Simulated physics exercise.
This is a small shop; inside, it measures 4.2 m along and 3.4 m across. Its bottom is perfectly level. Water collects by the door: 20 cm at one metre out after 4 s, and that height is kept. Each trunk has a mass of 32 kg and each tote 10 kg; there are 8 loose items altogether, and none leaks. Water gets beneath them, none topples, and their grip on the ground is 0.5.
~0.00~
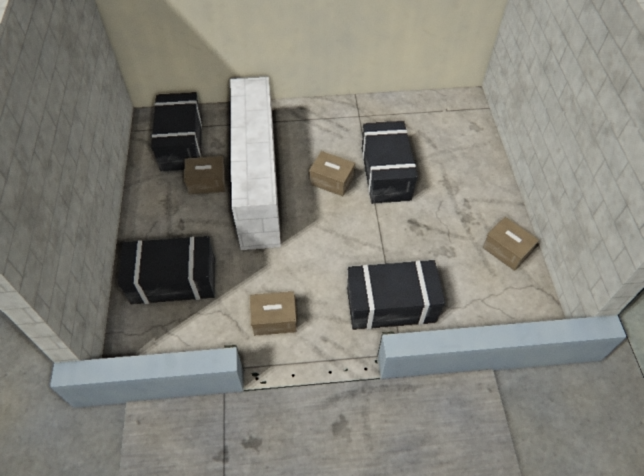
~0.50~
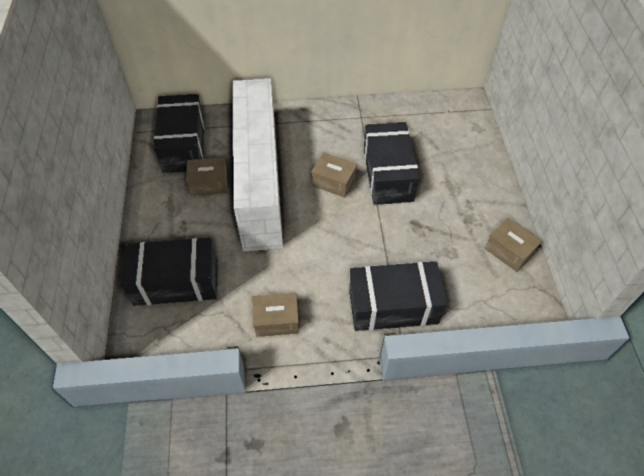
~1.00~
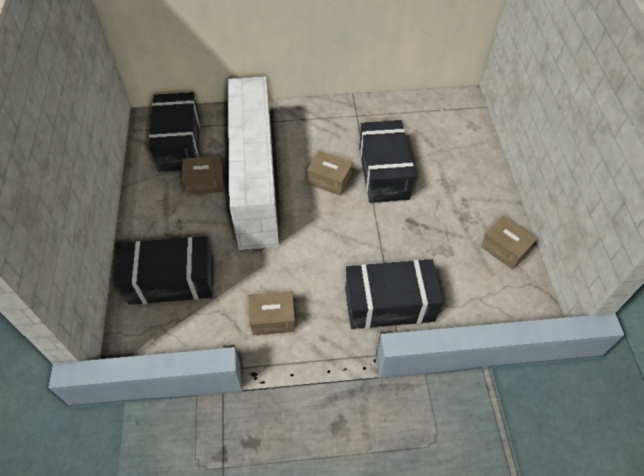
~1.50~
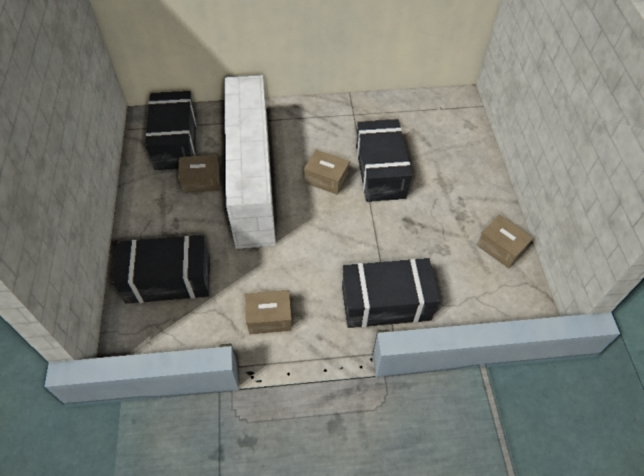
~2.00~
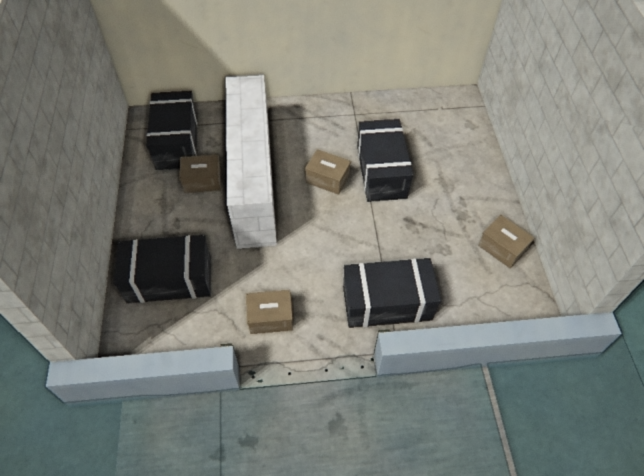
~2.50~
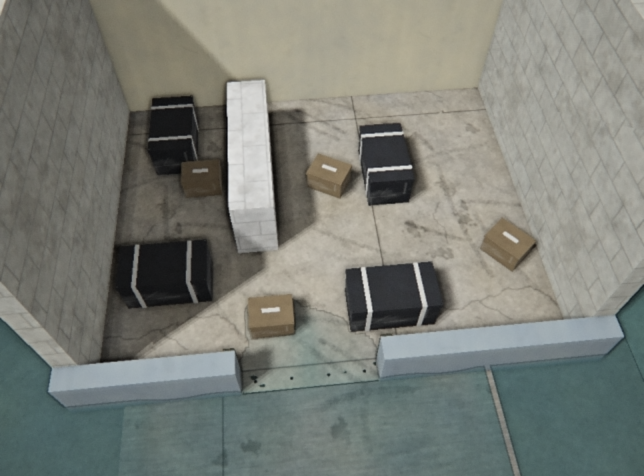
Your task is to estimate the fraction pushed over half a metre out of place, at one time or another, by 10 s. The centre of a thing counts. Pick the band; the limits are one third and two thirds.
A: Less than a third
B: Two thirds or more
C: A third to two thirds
Less than a third.
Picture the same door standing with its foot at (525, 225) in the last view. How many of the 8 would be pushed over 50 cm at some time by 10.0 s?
You'd get 3 in that case.
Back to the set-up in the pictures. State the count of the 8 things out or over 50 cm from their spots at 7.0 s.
At that moment it comes to 2.
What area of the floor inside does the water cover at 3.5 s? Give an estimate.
That flooded area is roughly 2.0 m2.
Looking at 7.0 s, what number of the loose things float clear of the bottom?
Count at that moment: 1.
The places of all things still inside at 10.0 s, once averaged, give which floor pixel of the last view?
It sits at about (303, 197).
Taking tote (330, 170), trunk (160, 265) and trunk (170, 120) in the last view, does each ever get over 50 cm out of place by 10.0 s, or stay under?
First farther, then not as far, then not as far.
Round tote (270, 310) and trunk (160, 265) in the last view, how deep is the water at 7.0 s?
About 12 and 6 cm.
After 3.5 s 0 of 8 are over 50 cm from their spots; 0 afloat.
After 4.5 s 1 of 8 are over 50 cm from their spots; 0 afloat.
After 7.0 s 2 of 8 are over 50 cm from their spots; 1 afloat.
After 10.0 s 2 of 8 are over 50 cm from their spots, and 2 have been at some point; 4 afloat.
